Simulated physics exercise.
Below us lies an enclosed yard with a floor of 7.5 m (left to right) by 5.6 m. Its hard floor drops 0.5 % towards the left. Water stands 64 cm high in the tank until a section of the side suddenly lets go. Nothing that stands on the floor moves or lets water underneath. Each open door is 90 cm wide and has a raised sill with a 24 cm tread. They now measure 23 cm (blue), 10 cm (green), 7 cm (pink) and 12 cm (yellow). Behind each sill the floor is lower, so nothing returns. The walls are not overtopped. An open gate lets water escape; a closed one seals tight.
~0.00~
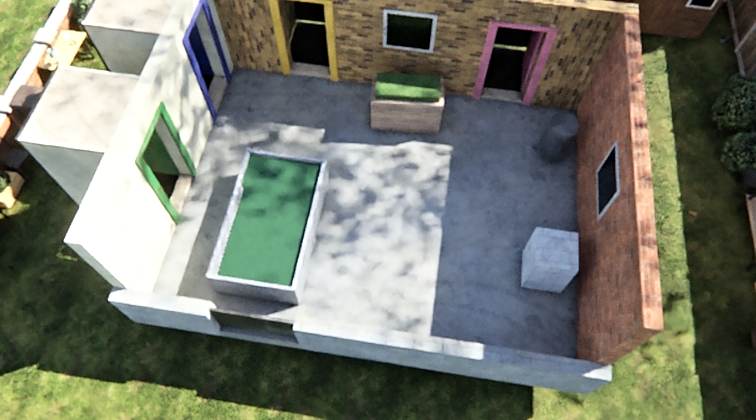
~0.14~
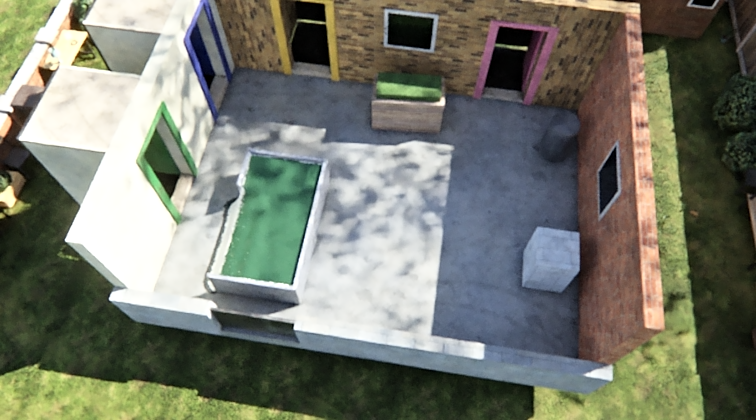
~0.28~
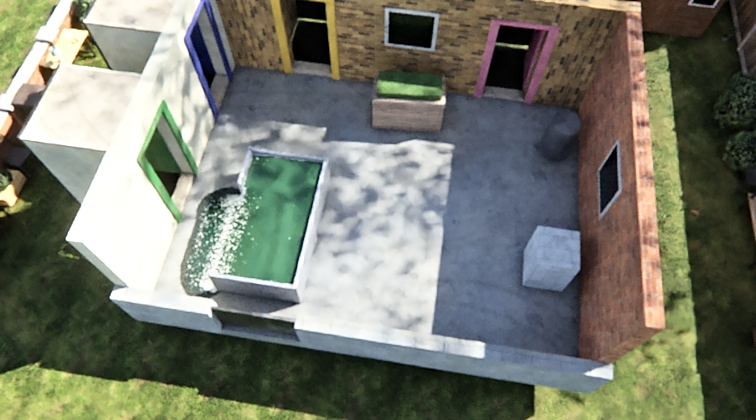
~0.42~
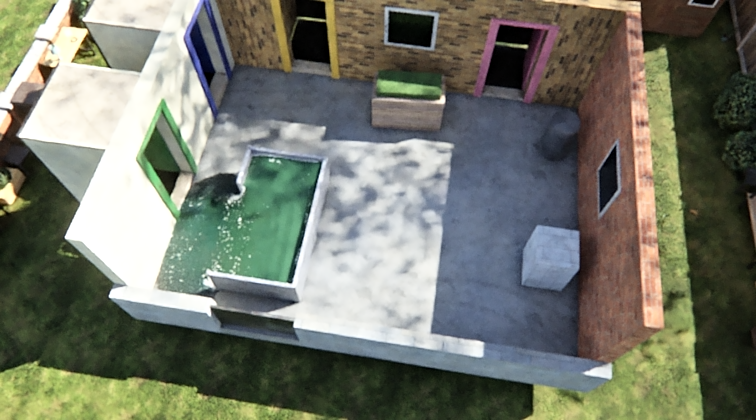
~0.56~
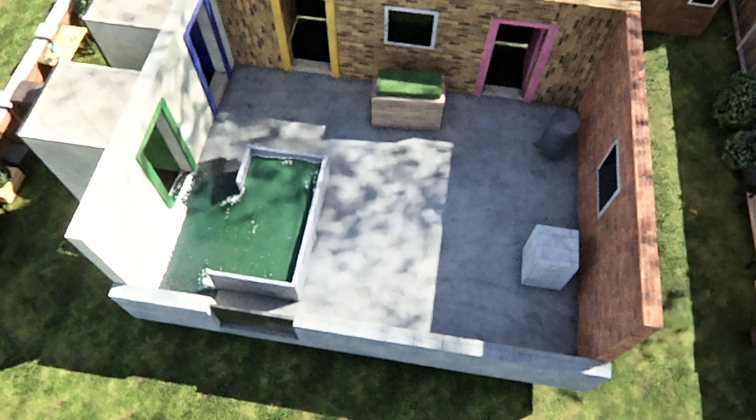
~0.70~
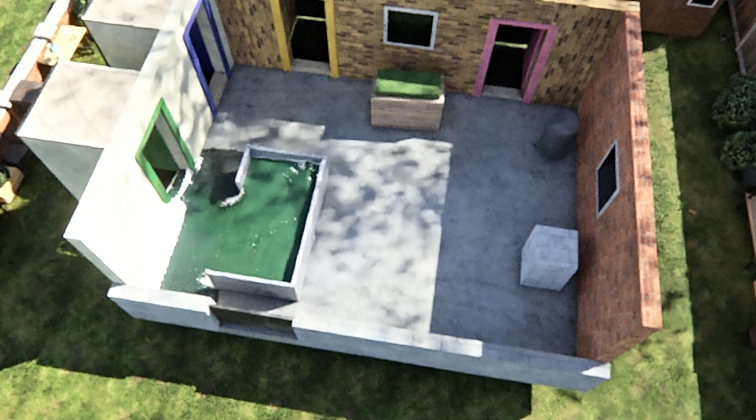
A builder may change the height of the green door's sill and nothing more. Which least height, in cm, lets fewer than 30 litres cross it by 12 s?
About 31 cm.
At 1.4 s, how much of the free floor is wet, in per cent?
Some 10 per cent of it.
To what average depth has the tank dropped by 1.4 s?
About 33 cm.
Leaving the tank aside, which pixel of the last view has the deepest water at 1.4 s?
Around (147, 301).
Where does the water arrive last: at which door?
Last comes the pink one.
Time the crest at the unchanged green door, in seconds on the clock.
Near 1.2 s.
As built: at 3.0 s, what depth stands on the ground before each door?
In cm: Blue 4, green 19, pink 0, yellow 11.
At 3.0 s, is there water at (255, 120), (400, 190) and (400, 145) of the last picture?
In turn: Under water, dry, not reached.
After 1.4 s water covers 10 % of the floor, deepest (64 cm) near (147, 301); 30 cm at the green door, 112 litres in over its 10 cm sill.
After 3.0 s water covers 40 % of the floor, deepest (27 cm) near (147, 301); 19 cm at the green door, 235 litres in over its 10 cm sill.
After 12.0 s water covers 100 % of the floor, deepest (9 cm) near (232, 69); 6 cm at the green door, 289 litres in over its 10 cm sill.
At the green door as built, the water arrived by 0.5 s and peaked near 32 cm at 1.2 s.
With a sill of 26 cm, 60 litres would have come in within the 12 s; with 35 cm, 17 litres. So under 30 litres takes about 31 cm.
